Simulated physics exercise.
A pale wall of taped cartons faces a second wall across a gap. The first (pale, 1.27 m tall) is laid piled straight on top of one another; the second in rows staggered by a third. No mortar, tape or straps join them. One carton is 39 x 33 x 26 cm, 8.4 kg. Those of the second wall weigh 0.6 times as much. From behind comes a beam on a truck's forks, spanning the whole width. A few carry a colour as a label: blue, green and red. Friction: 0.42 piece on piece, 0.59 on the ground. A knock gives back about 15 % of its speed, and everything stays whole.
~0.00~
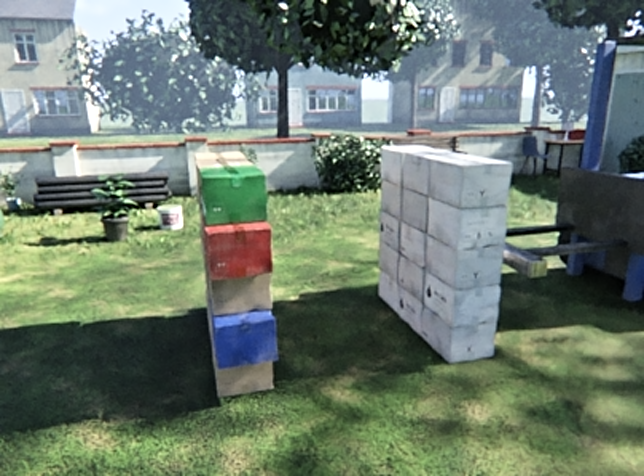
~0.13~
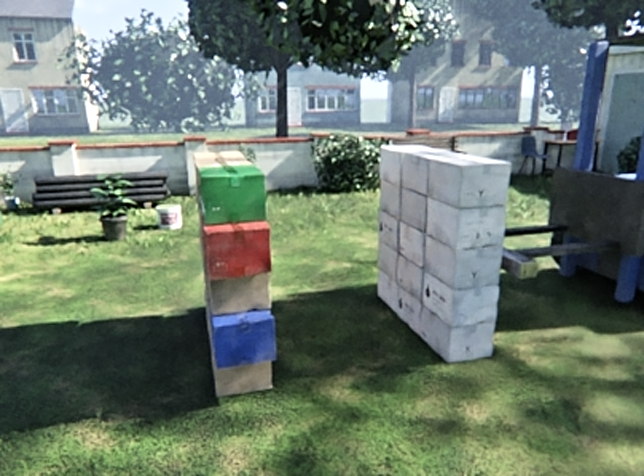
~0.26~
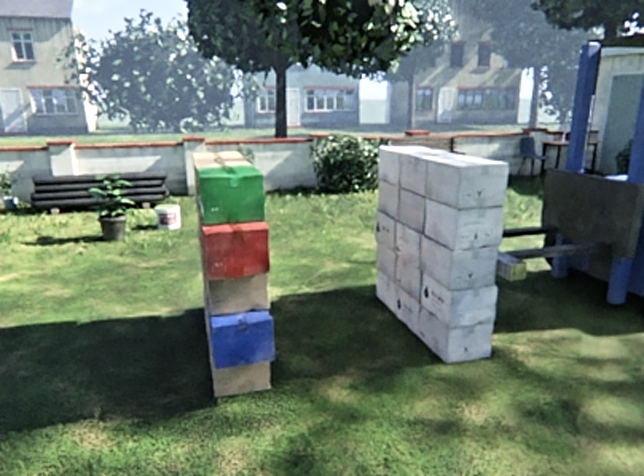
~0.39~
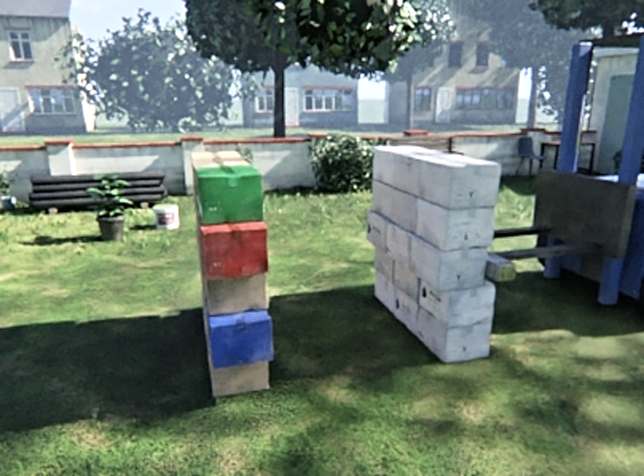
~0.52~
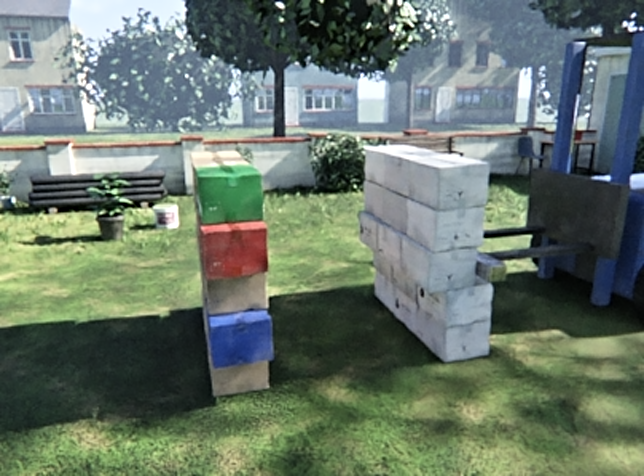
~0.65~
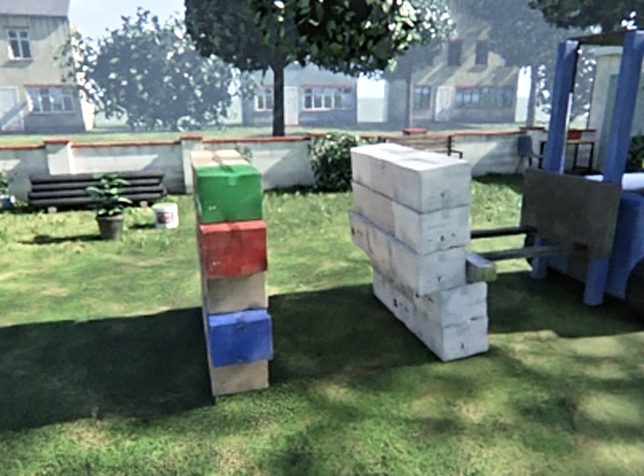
Forklift pushing a beam leftward into a white block wall, shifting its upper rows toward a still stack with coloured boxes.
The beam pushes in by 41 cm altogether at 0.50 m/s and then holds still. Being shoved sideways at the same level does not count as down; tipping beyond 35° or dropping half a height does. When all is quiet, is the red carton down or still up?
That carton holds its level.
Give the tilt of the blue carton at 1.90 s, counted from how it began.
Roughly 0°.
By 0.78 s, 0 of the pale wall down; none of the 15 cartons of the second wall down; red carton unmoved.
By 1.30 s, 9 of the pale wall down; none of the 15 cartons of the second wall down; red carton unmoved.
By 1.90 s, 10 of the pale wall down; none of the 15 cartons of the second wall down, 12 disturbed; red carton moved 9 cm; green carton moved 7 cm.
When it is over (3.0 s), 10 of the pale wall down; none of the 15 cartons of the second wall down, 12 disturbed; red carton moved 7 cm; green carton moved 44 mm; blue carton moved 11 cm. In pixels of the last frame, middles, red carton near (219, 244), green carton near (220, 193).
